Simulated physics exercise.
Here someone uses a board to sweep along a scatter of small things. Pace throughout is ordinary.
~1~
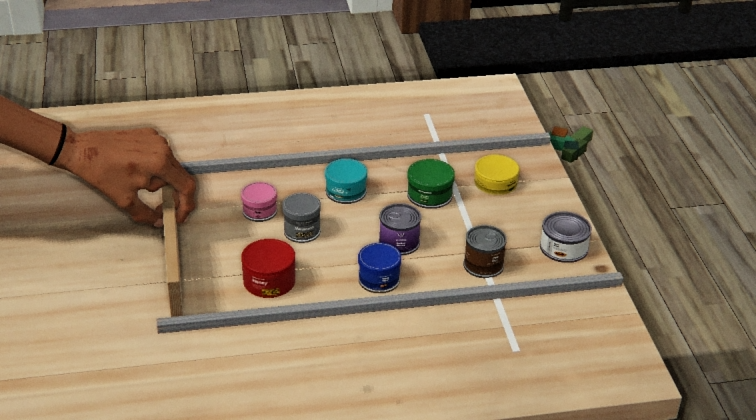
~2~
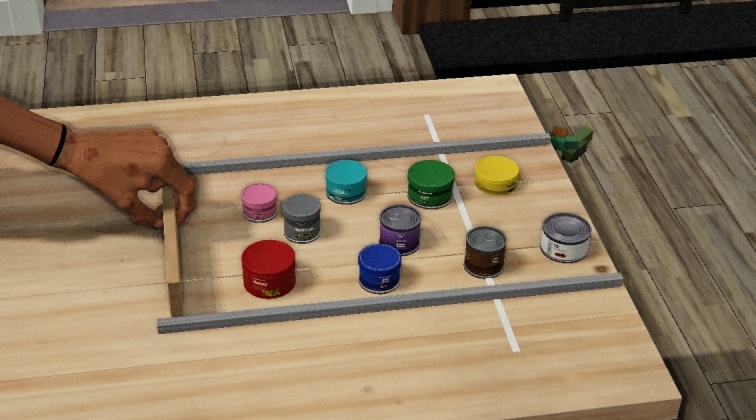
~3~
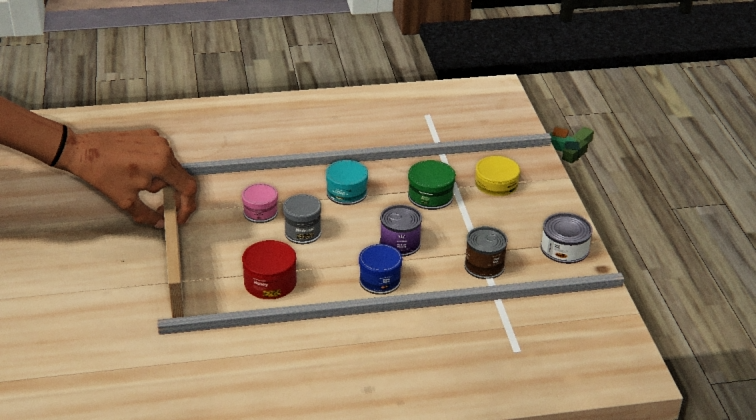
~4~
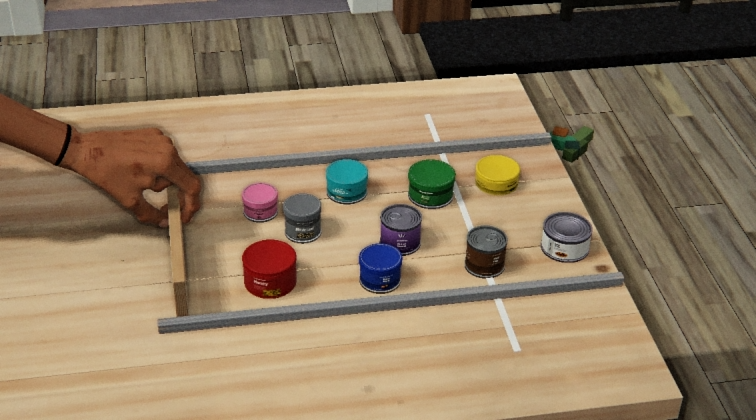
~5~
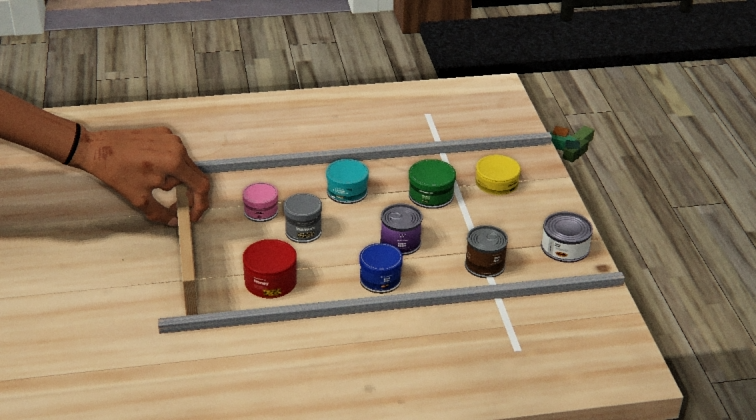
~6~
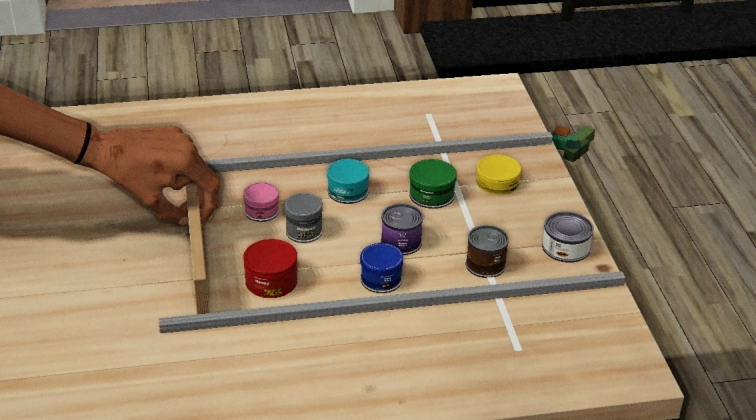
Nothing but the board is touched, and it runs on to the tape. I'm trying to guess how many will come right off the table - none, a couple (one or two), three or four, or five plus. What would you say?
I would say none at all.
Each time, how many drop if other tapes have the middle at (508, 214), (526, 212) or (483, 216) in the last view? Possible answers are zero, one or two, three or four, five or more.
One after another: Either one or two; three or four; not one.
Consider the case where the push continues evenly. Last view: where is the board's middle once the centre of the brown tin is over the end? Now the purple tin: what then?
Around (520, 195), then around (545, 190).
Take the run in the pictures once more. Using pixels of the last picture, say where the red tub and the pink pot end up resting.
Positions - first (508, 242), then (473, 179).
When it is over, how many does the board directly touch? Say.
4 of them.
Early on, none off yet; white pot at rest near (568, 237); yellow tub at rest near (498, 175); brown tin at rest near (487, 252).
A while later, none off yet; white pot at rest near (568, 237); yellow tub at rest near (498, 175); brown tin moving near (491, 250).
Finally, the number that fall off is zero.
